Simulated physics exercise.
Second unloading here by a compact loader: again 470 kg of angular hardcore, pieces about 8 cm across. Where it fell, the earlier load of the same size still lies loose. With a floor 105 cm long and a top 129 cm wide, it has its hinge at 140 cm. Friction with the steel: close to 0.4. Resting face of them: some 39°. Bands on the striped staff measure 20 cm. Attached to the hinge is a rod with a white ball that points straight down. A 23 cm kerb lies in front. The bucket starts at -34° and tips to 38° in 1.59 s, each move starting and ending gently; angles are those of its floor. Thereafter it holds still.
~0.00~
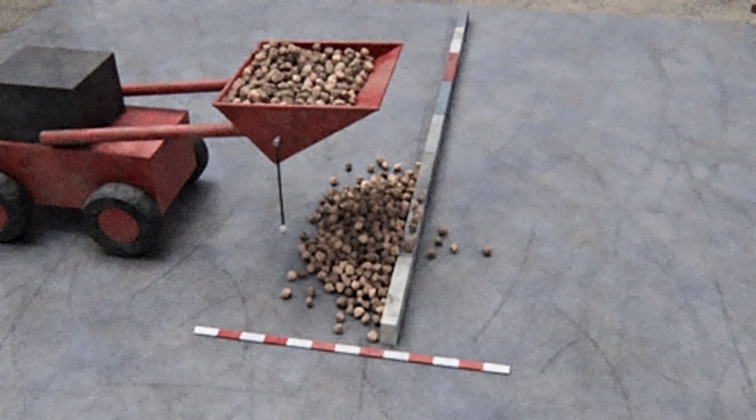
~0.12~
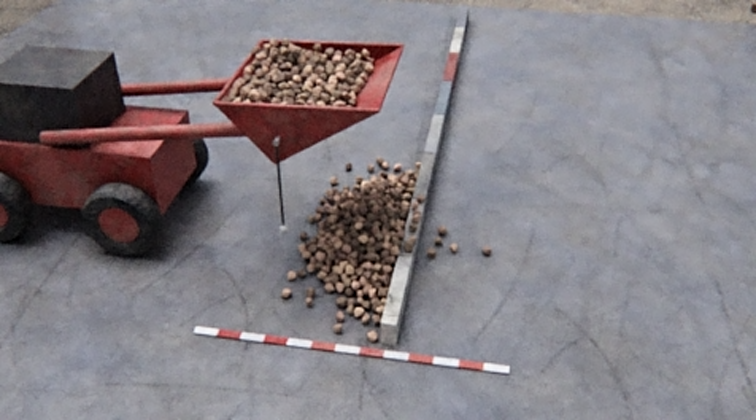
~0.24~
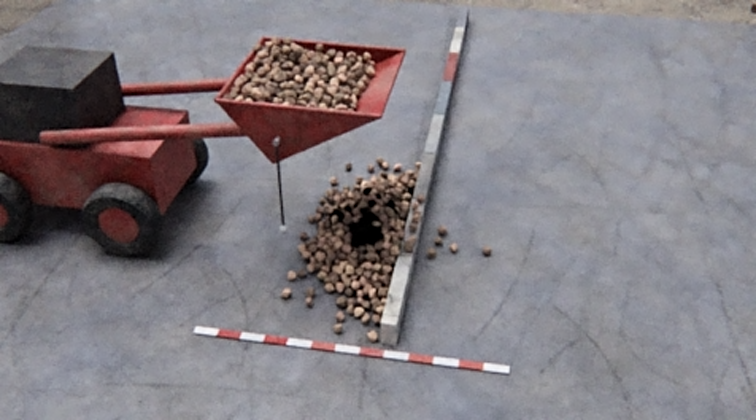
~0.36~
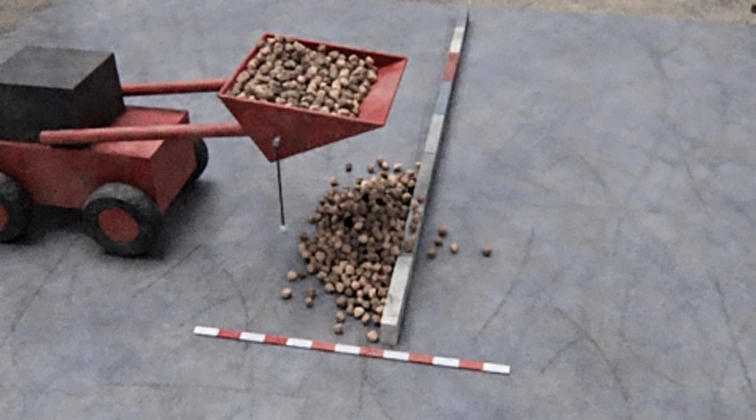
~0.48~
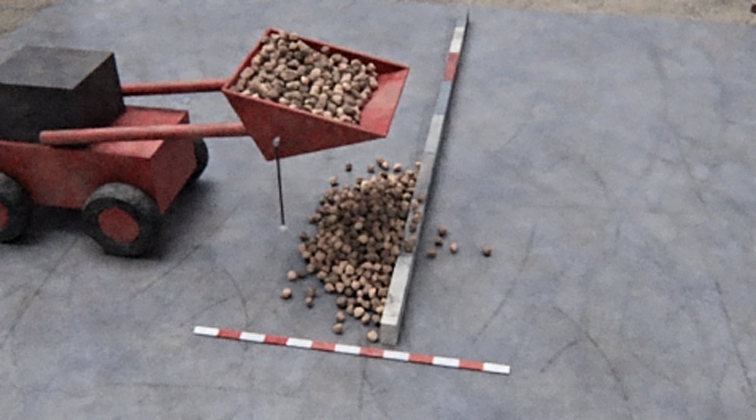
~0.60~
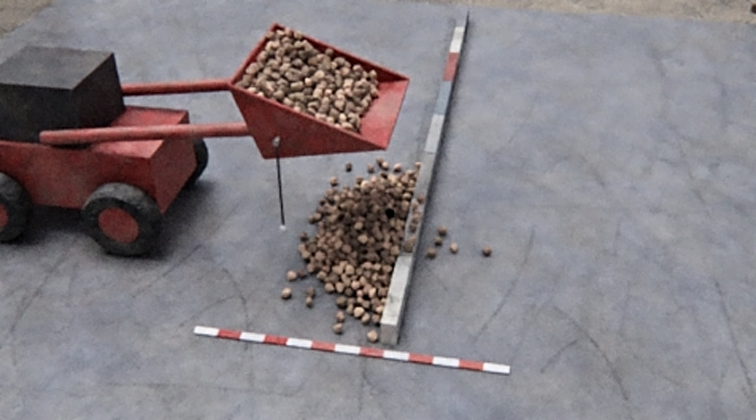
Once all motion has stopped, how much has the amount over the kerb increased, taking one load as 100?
It has increased by some 52 per cent.
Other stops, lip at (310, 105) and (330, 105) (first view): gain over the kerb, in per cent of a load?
Roughly 0 and 5 per cent, in that order.
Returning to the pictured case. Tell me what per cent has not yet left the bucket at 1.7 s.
70 %.
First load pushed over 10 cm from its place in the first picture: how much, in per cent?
I'd say roughly 0 per cent of them.
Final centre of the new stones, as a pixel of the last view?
(424, 232).
After 1.2 s the floor is at 27°; in per cent of one load, 100 in the bucket, 99 on this side of the kerb, 1 over the kerb; the foremost stones are at (437, 238).
After 1.7 s the floor is at 38°; in per cent of one load, 68 in the bucket, 131 on this side of the kerb, 1 over the kerb; the foremost stones are at (439, 232).
After 2.0 s the floor is at 38°; in per cent of one load, 21 in the bucket, 161 on this side of the kerb, 18 over the kerb; the foremost stones are at (474, 238).
After 4.8 s the floor is at 38°; in per cent of one load, 0 in the bucket, 148 on this side of the kerb, 52 over the kerb; the foremost stones are at (555, 261). Net gain over the kerb, 52.
